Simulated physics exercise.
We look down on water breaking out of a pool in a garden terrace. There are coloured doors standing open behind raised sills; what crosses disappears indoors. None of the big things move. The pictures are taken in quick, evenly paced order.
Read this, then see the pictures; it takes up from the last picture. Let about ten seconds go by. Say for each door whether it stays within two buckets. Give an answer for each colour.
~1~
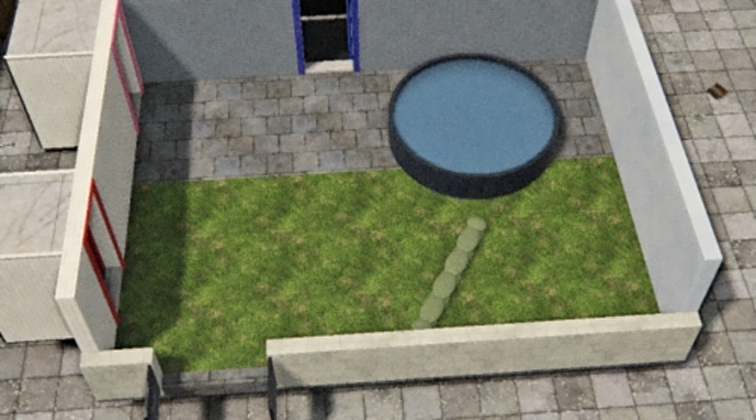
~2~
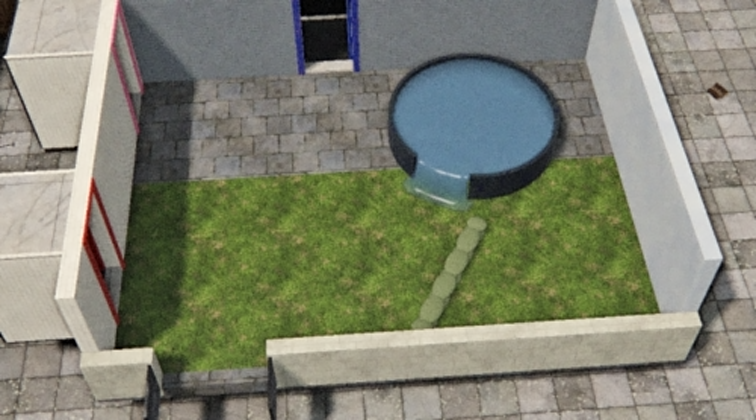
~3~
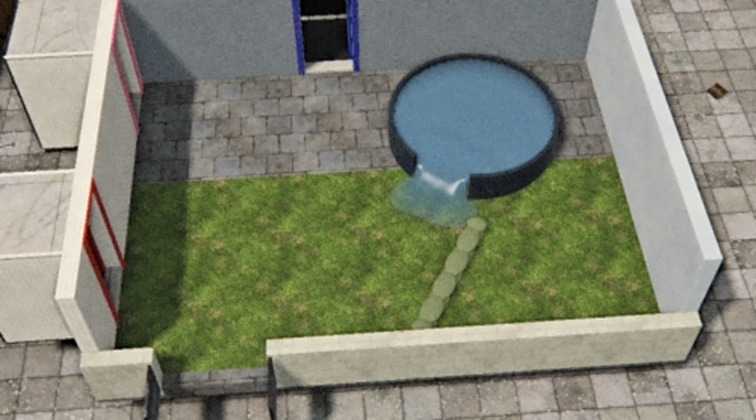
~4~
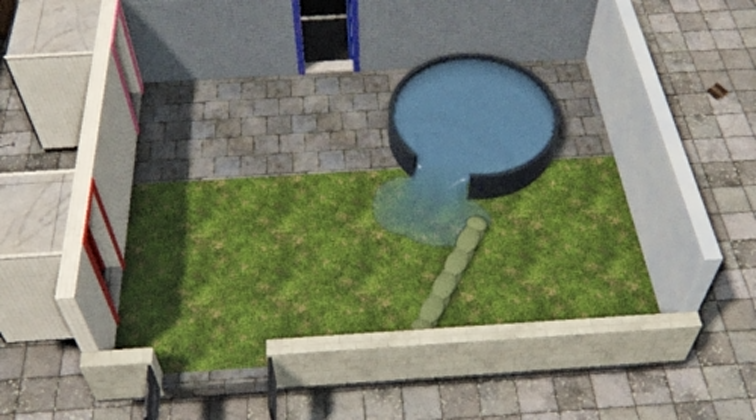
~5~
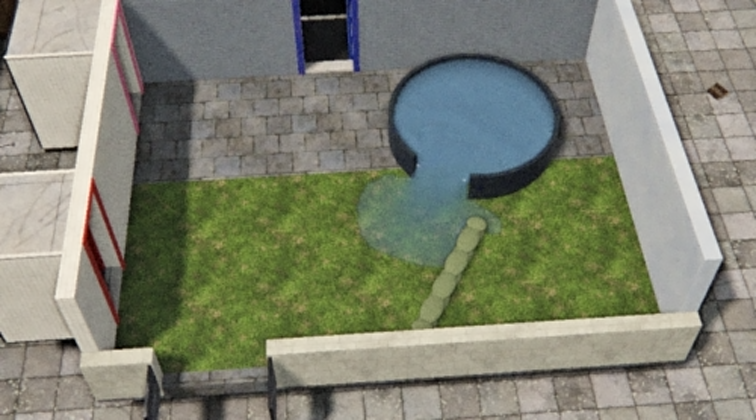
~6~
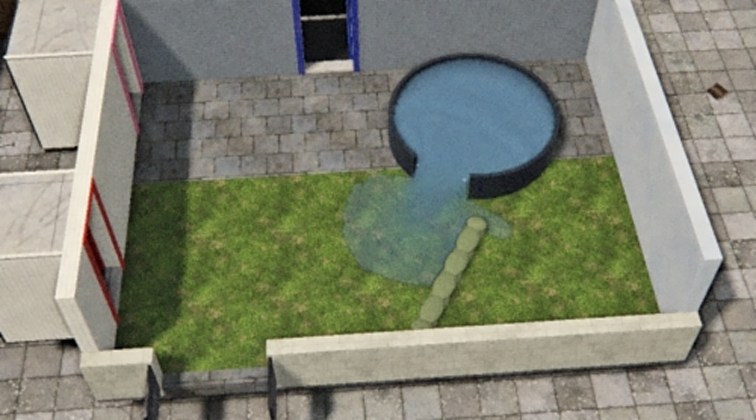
The red door stays within two buckets; the blue door stays within two buckets; the pink door stays within two buckets.
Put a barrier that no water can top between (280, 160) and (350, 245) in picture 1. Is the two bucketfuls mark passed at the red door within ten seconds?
Red: Within bounds.
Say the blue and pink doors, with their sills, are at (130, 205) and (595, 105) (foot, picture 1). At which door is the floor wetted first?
Answer: The red one.
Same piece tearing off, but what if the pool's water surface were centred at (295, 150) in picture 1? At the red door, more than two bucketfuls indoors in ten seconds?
Red door: Above the limit.
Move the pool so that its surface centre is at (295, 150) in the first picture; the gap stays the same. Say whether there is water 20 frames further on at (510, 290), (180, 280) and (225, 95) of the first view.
Result: Spared; inundated; spared.
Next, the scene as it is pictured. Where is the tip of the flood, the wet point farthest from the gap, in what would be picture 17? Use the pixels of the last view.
The farthest point of the front sits at (333, 361).
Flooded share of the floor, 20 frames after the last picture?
I reckon 35 per cent or so.
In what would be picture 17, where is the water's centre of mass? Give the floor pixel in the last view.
At about (449, 168).
A moment on, water covers 15 % of the floor; the red door not reached, the blue door not reached, the pink door not reached.
Next, water covers 20 % of the floor; the red door not reached, the blue door not reached, the pink door not reached.
Then, water covers 35 % of the floor; the red door not reached, the blue door not reached, the pink door not reached.
Later, water covers 55 % of the floor; the red door wet at the sill, nothing in, the blue door not reached, the pink door not reached.
In the end, water covers 80 % of the floor; the red door wet at the sill, nothing in, the blue door not reached, the pink door wet at the sill, nothing in.
